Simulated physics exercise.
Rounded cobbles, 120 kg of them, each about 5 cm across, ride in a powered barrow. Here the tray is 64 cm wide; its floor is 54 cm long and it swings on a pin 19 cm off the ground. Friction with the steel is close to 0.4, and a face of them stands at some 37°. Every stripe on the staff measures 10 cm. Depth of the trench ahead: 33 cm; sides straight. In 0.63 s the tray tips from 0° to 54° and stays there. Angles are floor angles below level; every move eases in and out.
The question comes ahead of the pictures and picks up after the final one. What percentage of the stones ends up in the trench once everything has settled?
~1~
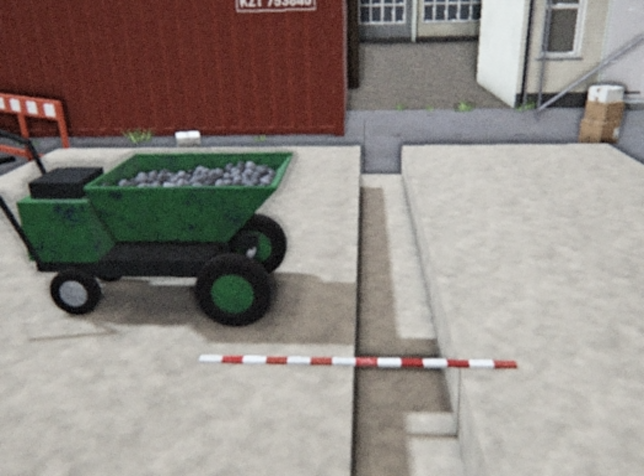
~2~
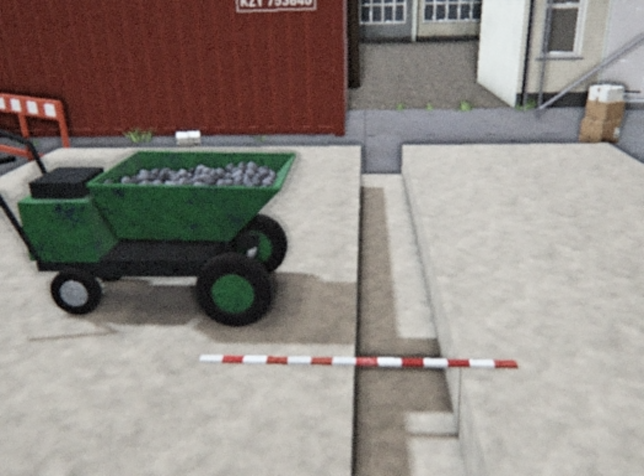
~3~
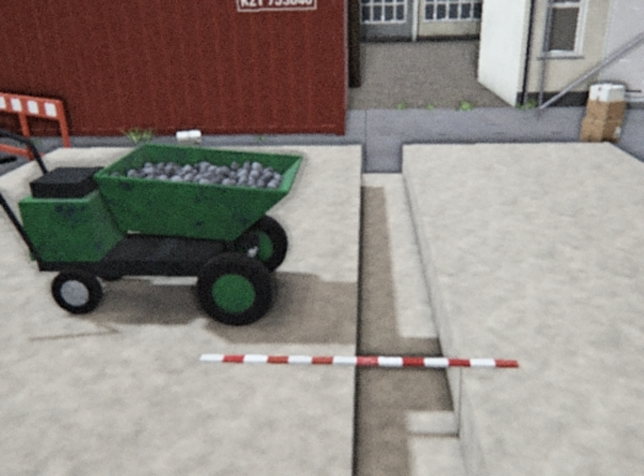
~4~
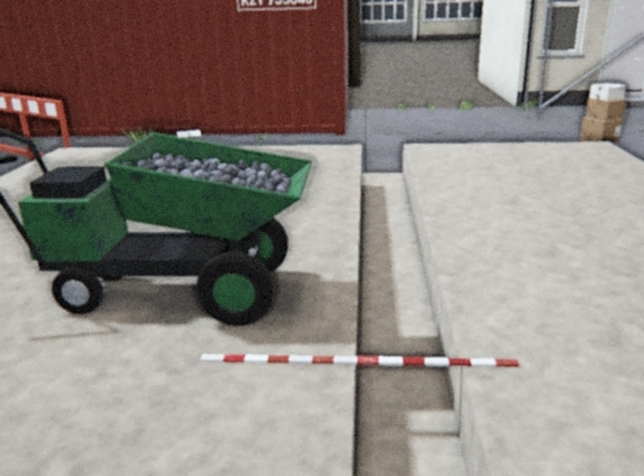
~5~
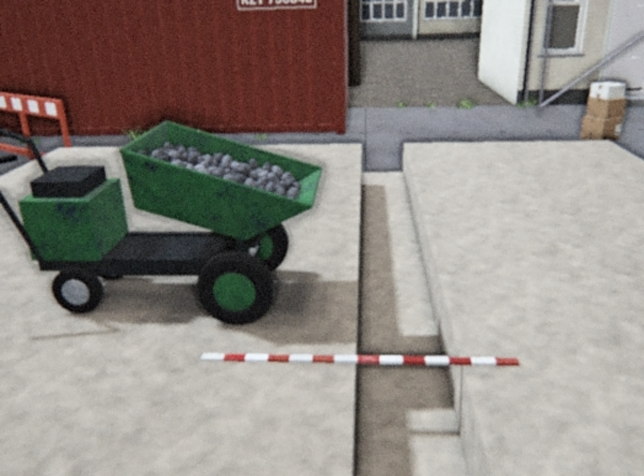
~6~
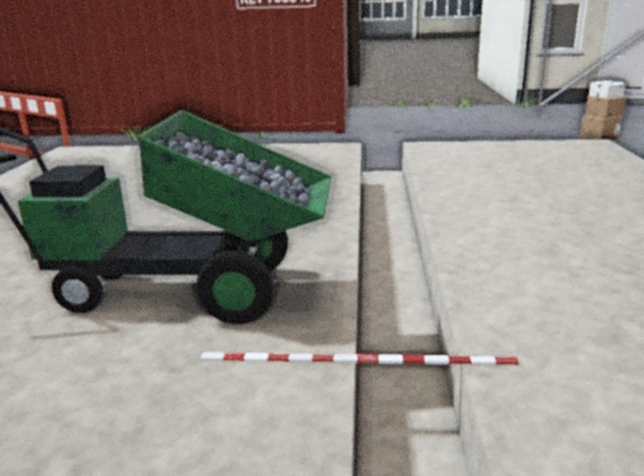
About 73 per cent.
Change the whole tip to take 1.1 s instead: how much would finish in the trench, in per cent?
Expected share: Around 70%.
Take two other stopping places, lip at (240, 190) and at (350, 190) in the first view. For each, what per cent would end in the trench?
Near 55 then near 35 percent.
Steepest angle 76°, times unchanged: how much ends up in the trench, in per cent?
Around 100 per cent would finish in the trench.
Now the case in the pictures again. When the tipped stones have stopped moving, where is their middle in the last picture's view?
Roughly at pixel (403, 340).
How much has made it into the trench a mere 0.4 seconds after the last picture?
Close to 5 per cent has got there by then.
Then, 0.2 s after the last picture the floor is at 45°, 100 % in the tray; the foremost stones are at (330, 230).
Then, 0.4 s after the last picture the floor is at 54°, 93 % in the tray, 7 % in the trench; the foremost stones are at (389, 272).
Then, 0.8 s after the last picture the floor is at 54°, 56 % in the tray, 43 % in the trench, 1 % past the trench; the foremost stones are at (457, 290).
Then, 2.7 s after the last picture the floor is at 54°, 26 % in the tray, 73 % in the trench, 1 % past the trench; the foremost stones are at (517, 307).
